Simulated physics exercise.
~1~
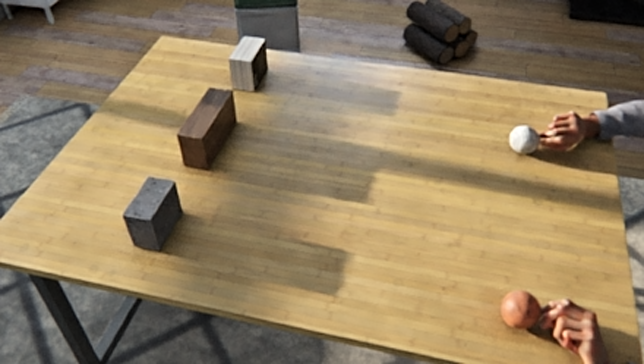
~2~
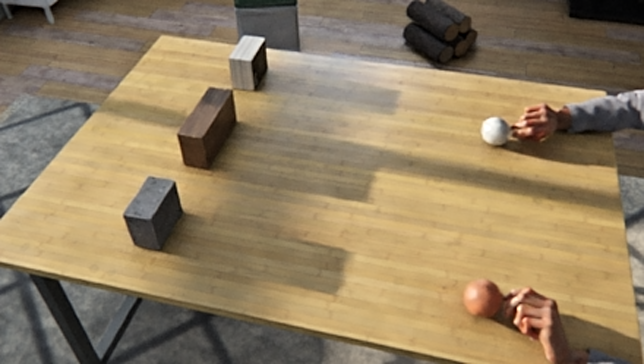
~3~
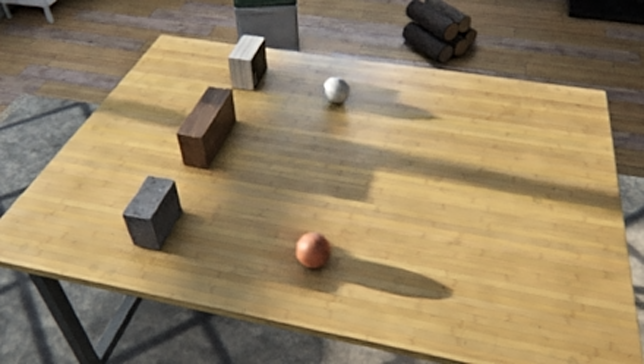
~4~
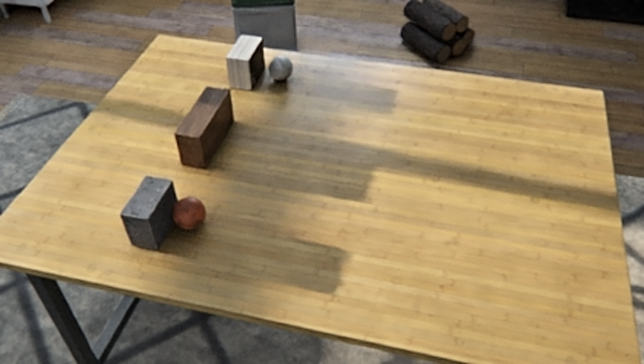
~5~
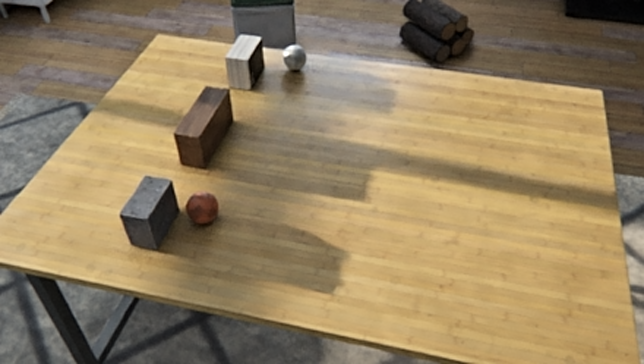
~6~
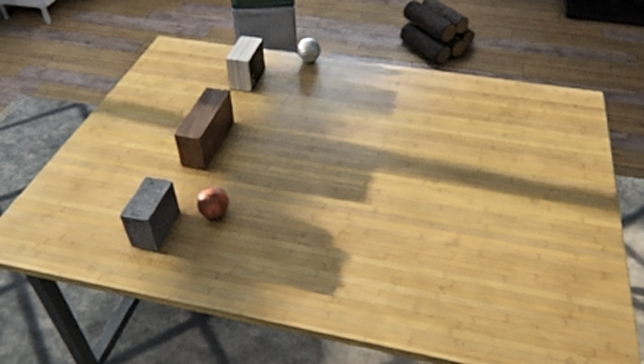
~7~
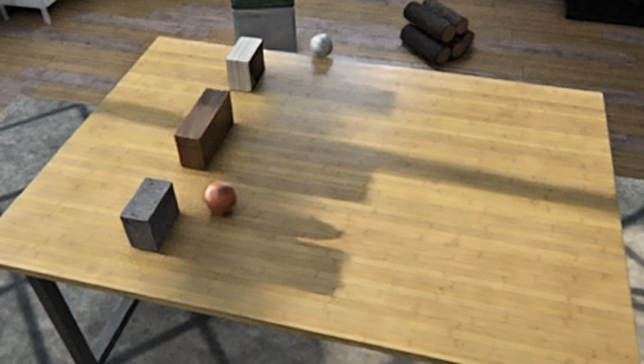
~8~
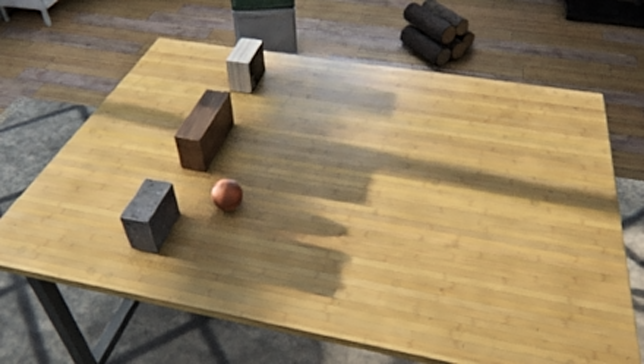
On a wooden table, two hands sent a white ball and an orange ball rolling left toward three blocks; both bounced back to the right, the white one going out of sight past the far edge while the orange one stayed near the grey block.
